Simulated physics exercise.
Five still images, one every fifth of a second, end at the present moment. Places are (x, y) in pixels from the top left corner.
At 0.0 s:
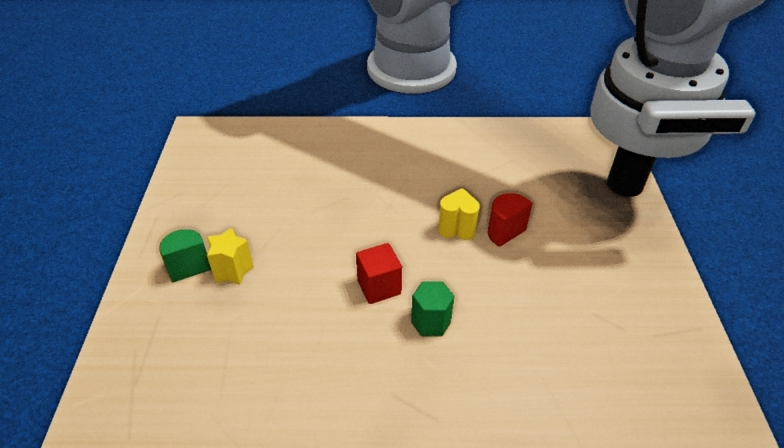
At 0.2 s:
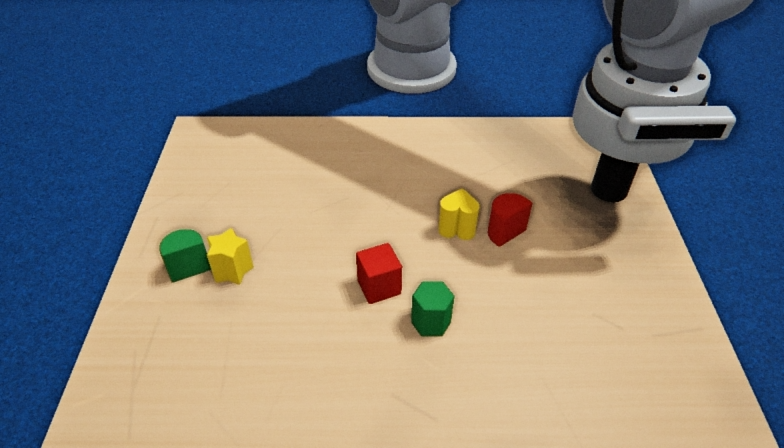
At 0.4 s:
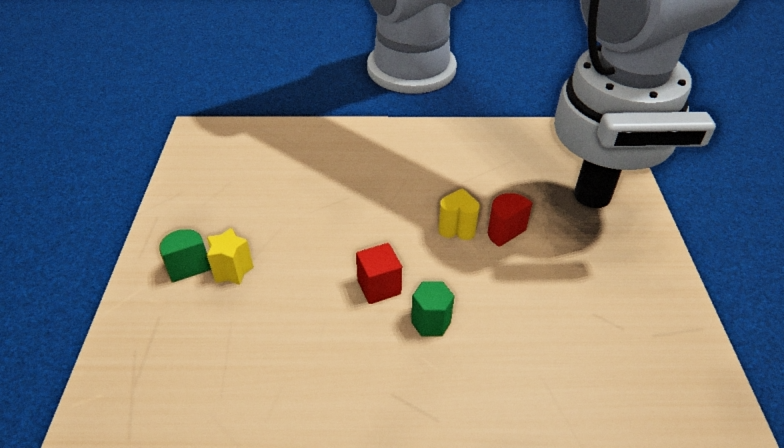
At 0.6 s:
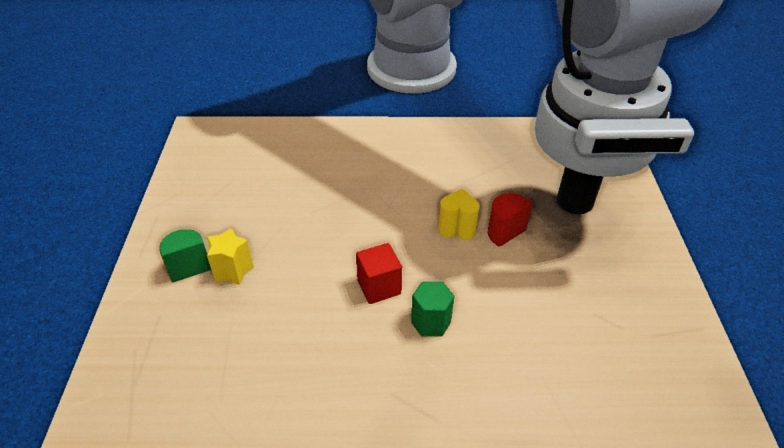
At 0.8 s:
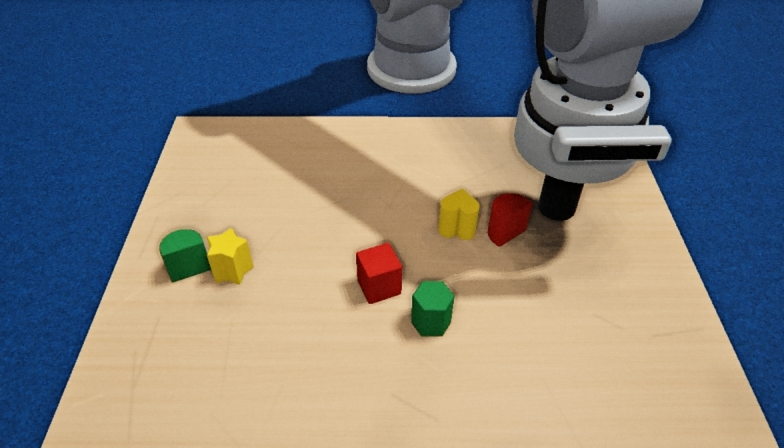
A robot arm with a black post slid slowly leftward and slightly nearer over a wooden table, drawing close to the red block beside the yellow heart, while all the colored blocks stayed still.
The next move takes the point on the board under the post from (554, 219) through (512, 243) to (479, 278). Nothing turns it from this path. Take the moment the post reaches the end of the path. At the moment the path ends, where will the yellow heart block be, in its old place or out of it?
It ends up somewhere else.
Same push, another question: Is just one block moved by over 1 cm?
Answer: No.
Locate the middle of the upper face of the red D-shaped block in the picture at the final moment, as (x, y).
That would be at about pixel (457, 222).
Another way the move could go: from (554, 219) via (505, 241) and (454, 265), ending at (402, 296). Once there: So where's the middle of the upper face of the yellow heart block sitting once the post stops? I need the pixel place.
Expect it around (426, 197).
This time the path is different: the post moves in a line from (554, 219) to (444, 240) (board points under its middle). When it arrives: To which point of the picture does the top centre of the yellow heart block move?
In the picture, that point is around (410, 203).
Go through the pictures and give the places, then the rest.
Post's lower end (625, 185); green hexagon (434, 295); yellow heart block (460, 202); red D-shaped block (510, 204), in the first frame.
Post (609, 191); blocks still, in the second frame.
Post (592, 196); blocks still, in the third frame.
Post (575, 202); blocks still, in the fourth frame.
Post (557, 208); green hexagon (434, 295); yellow heart block (460, 202); red D-shaped block (510, 204), in the fifth frame.
The first path, step by step. One third of the way, post (527, 224); yellow heart block (453, 201); red D-shaped block (490, 208), turned 20° clockwise.
Two thirds of the way, post (502, 243); yellow heart block (438, 197), turned 35° clockwise; red D-shaped block (465, 217), turned 60° clockwise.
At the end, post (480, 268); green hexagon still; yellow heart block (437, 197), turned 35° clockwise; red D-shaped block (457, 222), turned 95° clockwise.
